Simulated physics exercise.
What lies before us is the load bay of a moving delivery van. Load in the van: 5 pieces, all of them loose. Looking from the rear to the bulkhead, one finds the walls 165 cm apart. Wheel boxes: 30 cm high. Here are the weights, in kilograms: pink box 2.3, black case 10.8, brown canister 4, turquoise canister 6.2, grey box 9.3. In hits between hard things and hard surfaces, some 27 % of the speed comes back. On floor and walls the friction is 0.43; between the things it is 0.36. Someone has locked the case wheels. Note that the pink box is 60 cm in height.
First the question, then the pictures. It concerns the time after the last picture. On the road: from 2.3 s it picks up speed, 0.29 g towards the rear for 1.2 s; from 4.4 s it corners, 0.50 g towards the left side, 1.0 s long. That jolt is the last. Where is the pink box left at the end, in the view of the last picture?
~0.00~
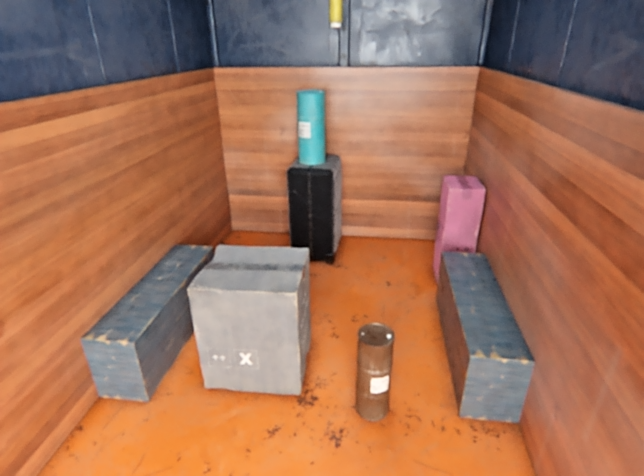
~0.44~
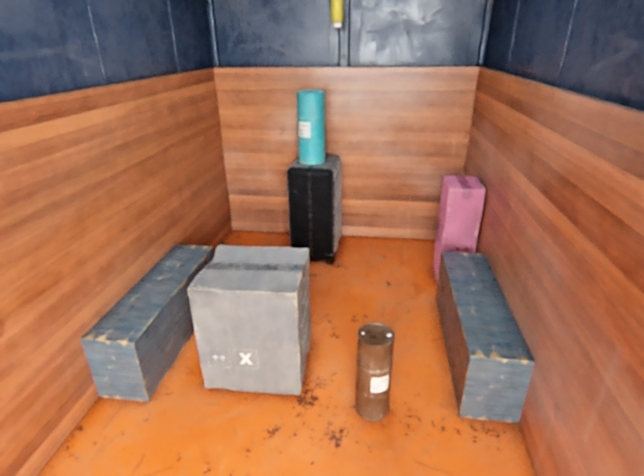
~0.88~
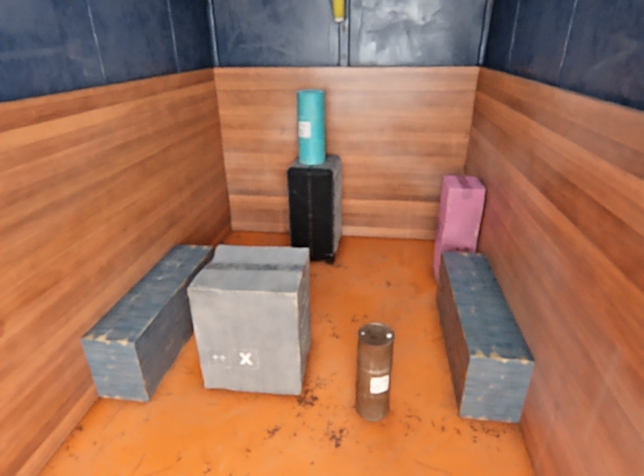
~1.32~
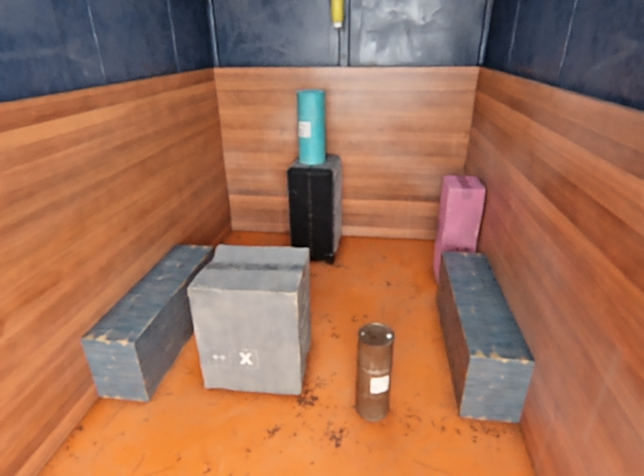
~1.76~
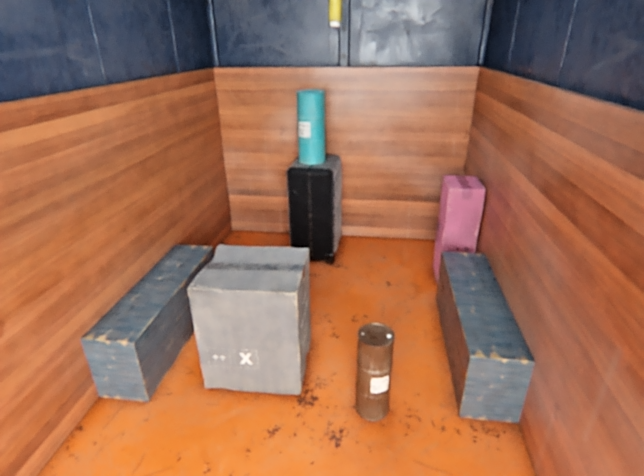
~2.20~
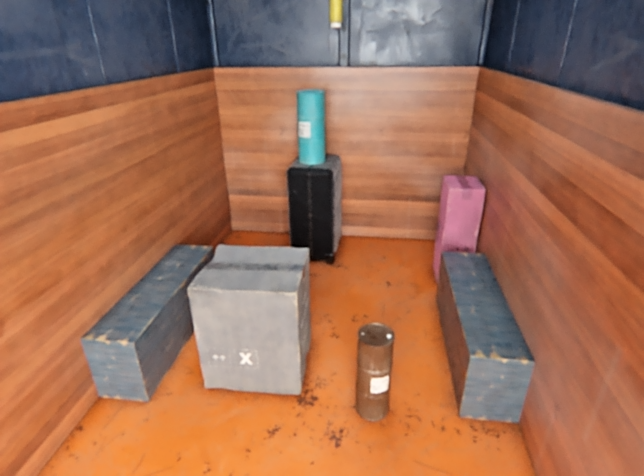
It is left at about (376, 261) in that view.
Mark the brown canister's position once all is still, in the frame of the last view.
It comes to rest somewhere around (292, 396).
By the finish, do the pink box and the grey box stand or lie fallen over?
In the last frame the pink box does not stay up and the grey box remains up.
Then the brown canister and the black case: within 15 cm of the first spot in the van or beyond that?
As for the brown canister, it winds up somewhere else, and the black case remains where it was.
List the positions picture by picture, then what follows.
In the first frame, no push; pink box (456, 232); black case (316, 207).
In the second frame, force 0.35 g forwards; turquoise canister (311, 127); grey box (258, 317).
In the third frame, force 0.35 g forwards; black case (316, 206); brown canister (374, 372).
In the fourth frame, force 0.11 g forwards; turquoise canister (311, 127); grey box (258, 317).
In the fifth frame, no push; black case (316, 206); brown canister (374, 373).
In the sixth frame, no push; pink box (456, 232); turquoise canister (311, 127).
After 5.00 s, force 0.50 g left; pink box 27° off upright near (431, 229); brown canister 36° off upright; turquoise canister 17° off upright.
After 5.20 s, force 0.40 g left; pink box on its side near (381, 251); brown canister on its side; turquoise canister 36° off upright.
After 5.90 s, no push; turquoise canister now down from a perch; pink box on its side near (376, 261); brown canister on its side.
In the end (8.0 s), down from a perch, turquoise canister; toppled in the van, pink box and brown canister; not toppled but over 15 cm from the start, grey box; black case under 15 cm from the start. At the end, from the last picture's camera, pink box near (376, 261).
